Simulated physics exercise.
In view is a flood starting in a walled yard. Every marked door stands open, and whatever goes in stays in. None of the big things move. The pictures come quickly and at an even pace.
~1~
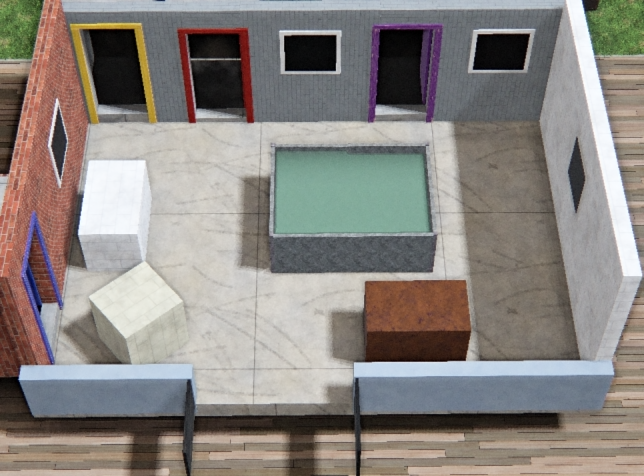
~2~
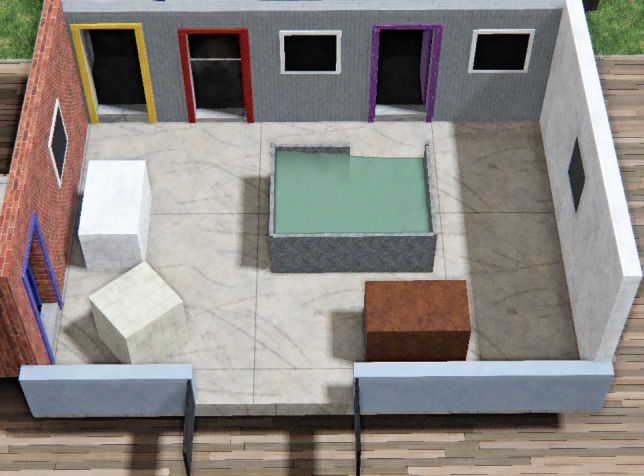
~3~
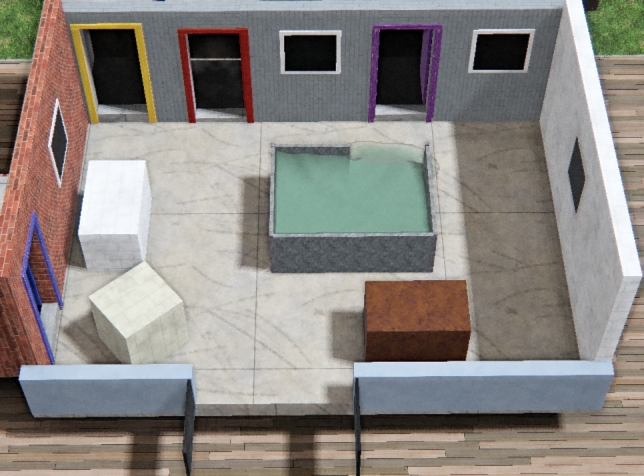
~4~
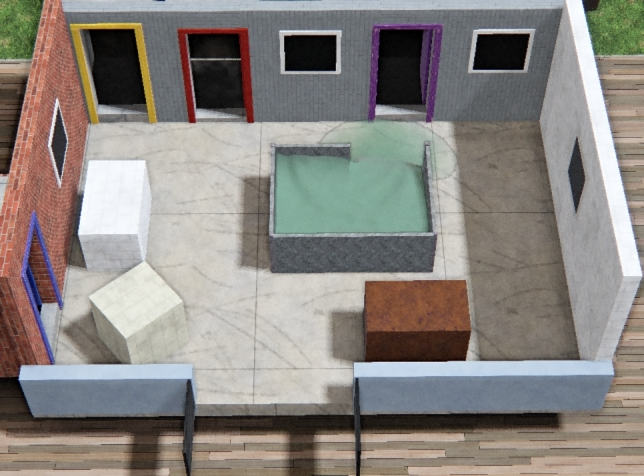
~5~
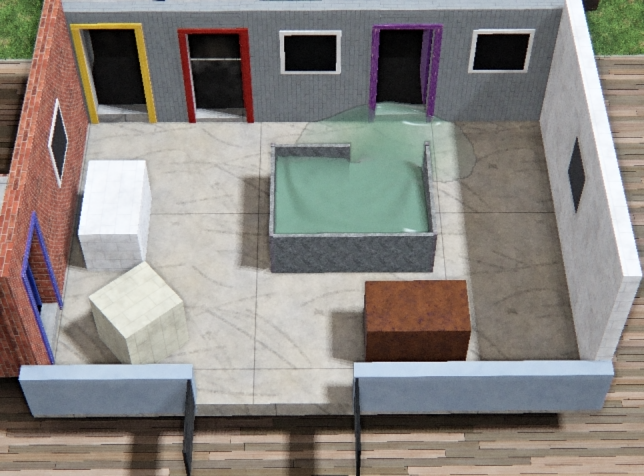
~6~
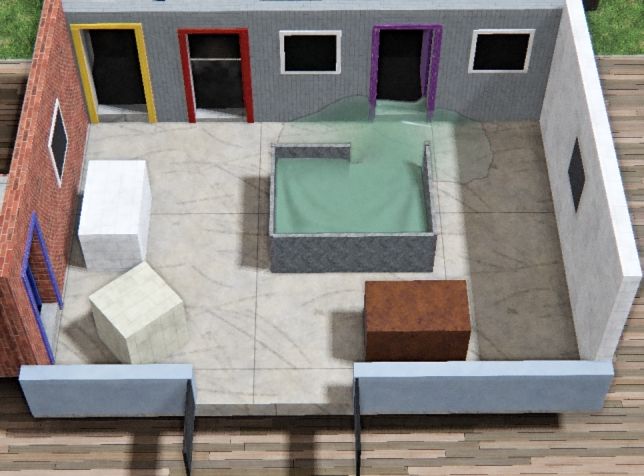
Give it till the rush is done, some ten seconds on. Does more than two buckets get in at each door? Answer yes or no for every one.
Yellow door: No, blue door: No, purple door: Yes, red door: No.
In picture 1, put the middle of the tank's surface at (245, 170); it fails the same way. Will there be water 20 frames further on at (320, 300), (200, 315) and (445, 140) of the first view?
Going through them in that order: Still bare, still bare and waterlogged.
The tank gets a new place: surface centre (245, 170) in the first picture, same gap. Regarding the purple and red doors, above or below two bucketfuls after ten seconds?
Looking at both, the purple door ends up beneath, and the red door ends up above.
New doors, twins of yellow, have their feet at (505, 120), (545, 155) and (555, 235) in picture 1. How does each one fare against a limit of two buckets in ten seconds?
The first new doorway tops it, the second tops it, the third comes up short.
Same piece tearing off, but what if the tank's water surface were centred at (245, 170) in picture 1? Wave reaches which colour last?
The blue door, that's the one.
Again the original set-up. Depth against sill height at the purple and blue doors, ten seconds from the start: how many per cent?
Approx. 60 % then 30 %.
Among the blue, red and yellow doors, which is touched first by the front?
If you ask me, it's the red-painted one.
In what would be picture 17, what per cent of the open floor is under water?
Near 35 in a hundred.
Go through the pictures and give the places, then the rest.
Still water in the open tank at (352, 192), in the first frame.
Water pours out on the open tank's far side and has run to a hidden place, in the second frame.
The front is at a hidden place, out from the gap on the open tank's far side, in the third frame.
Water pours out on the open tank's far side and has run to (352, 123), in the fourth frame.
The front is at (315, 123), out from the gap on the open tank's far side, in the fifth frame.
The front is at (478, 122), out from the gap on the open tank's far side, in the sixth frame.
A moment on, water covers 20 % of the floor; the yellow door not reached, the blue door not reached, the purple door far over two buckets in, the red door wet at the sill, nothing in.
Next, water covers 35 % of the floor; the yellow door wet at the sill, nothing in, the blue door not reached, the purple door far over two buckets in, the red door wet at the sill, nothing in.
Then, water covers 60 % of the floor; the yellow door wet at the sill, nothing in, the blue door not reached, the purple door far over two buckets in, the red door wet at the sill, nothing in.
Later, water covers 90 % of the floor; the yellow door wet at the sill, nothing in, the blue door wet at the sill, nothing in, the purple door far over two buckets in, the red door wet at the sill, nothing in.
In the end, water covers 100 % of the floor; the yellow door wet at the sill, nothing in, the blue door wet at the sill, nothing in, the purple door far over two buckets in, the red door wet at the sill, nothing in.
